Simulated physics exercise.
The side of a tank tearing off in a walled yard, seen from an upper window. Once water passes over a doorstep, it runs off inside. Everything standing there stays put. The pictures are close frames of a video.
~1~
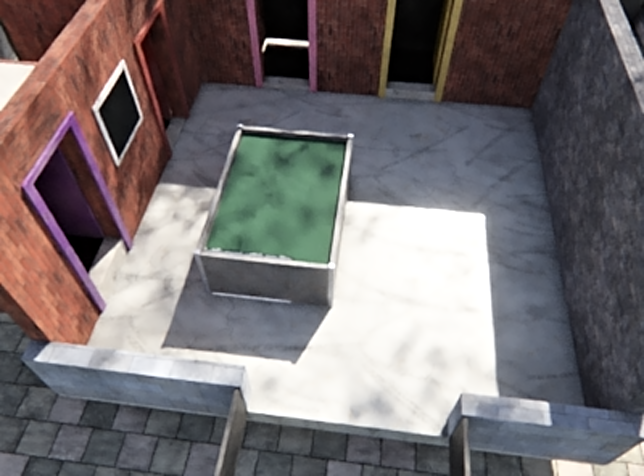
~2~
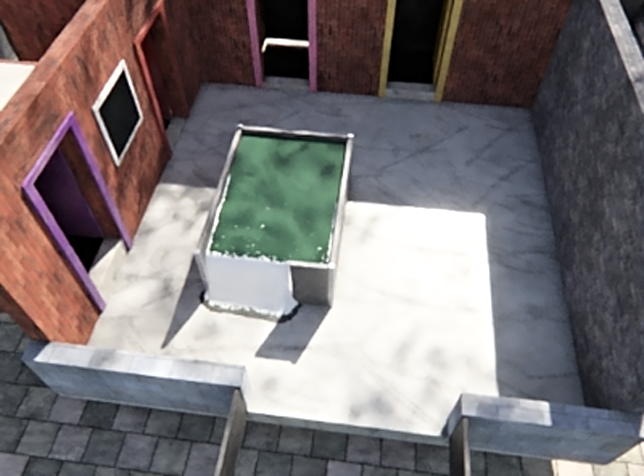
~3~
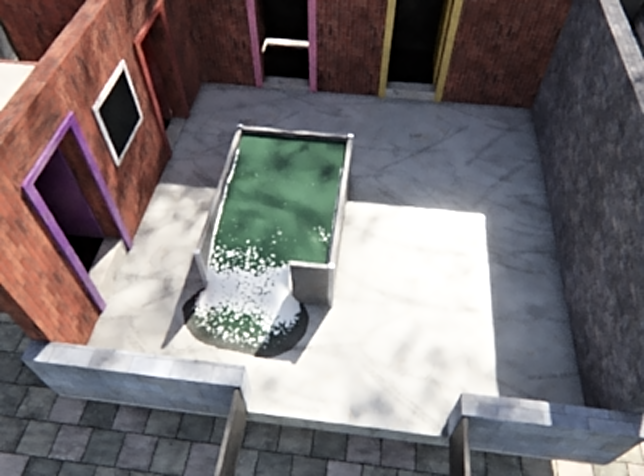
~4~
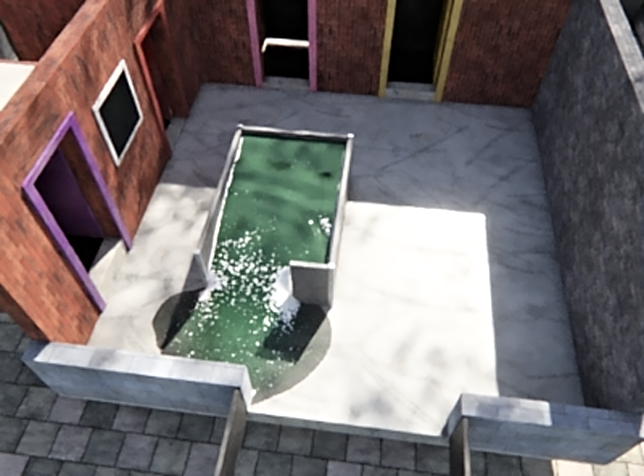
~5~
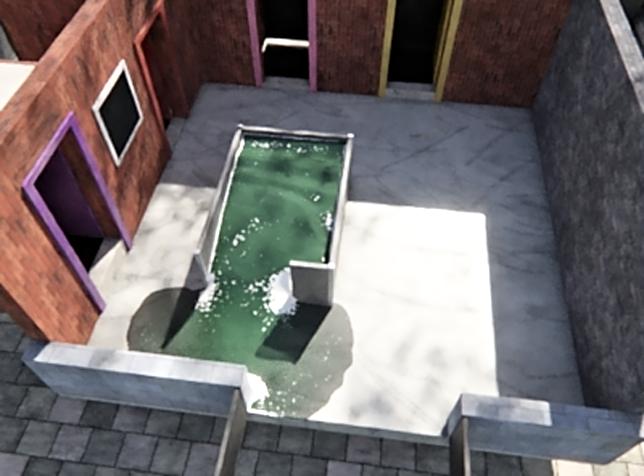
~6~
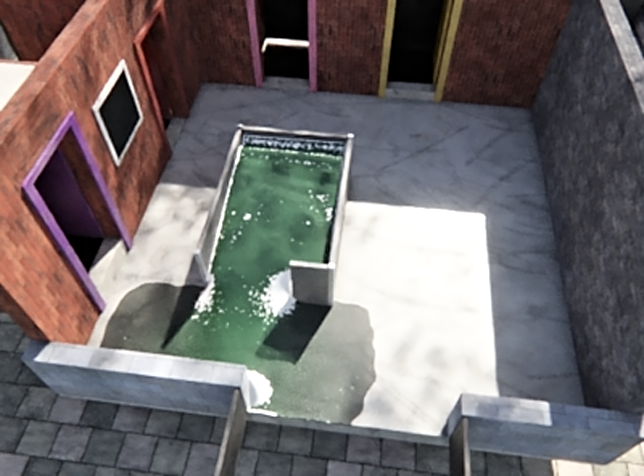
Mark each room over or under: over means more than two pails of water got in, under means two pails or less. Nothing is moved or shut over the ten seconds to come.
Red door: Over, purple door: Under, pink door: Over, yellow door: Under.
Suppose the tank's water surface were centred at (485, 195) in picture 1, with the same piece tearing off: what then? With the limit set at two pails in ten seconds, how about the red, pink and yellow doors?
Going by the run, the red door remains below, the pink door remains below and the yellow door remains below.
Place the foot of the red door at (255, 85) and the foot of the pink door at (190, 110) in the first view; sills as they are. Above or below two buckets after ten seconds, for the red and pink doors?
Well, the red one crosses the threshold, and the pink one crosses the threshold.
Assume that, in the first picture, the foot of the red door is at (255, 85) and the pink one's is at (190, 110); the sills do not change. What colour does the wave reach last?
Result: The yellow-painted one.
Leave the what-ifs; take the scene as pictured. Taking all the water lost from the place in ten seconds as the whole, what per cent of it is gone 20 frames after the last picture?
Roughly 50 %.
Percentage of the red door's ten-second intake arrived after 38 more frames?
Share at that point: Roughly 15 %.
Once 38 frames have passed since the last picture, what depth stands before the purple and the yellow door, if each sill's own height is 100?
About 40 and 20 %.
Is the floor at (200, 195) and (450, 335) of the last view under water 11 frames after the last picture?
In turn: Wet, not flooded.
A moment on, water covers 15 % of the floor; the red door not reached, the purple door wet at the sill, nothing in, the pink door not reached, the yellow door not reached.
Next, water covers 25 % of the floor; the red door not reached, the purple door wet at the sill, nothing in, the pink door not reached, the yellow door not reached.
Then, water covers 45 % of the floor; the red door wet at the sill, nothing in, the purple door wet at the sill, nothing in, the pink door under two buckets in, the yellow door not reached.
Later, water covers 70 % of the floor; the red door under two buckets in, the purple door wet at the sill, nothing in, the pink door over two buckets in, the yellow door wet at the sill, nothing in.
In the end, water covers 90 % of the floor; the red door far over two buckets in, the purple door wet at the sill, nothing in, the pink door far over two buckets in, the yellow door wet at the sill, nothing in.
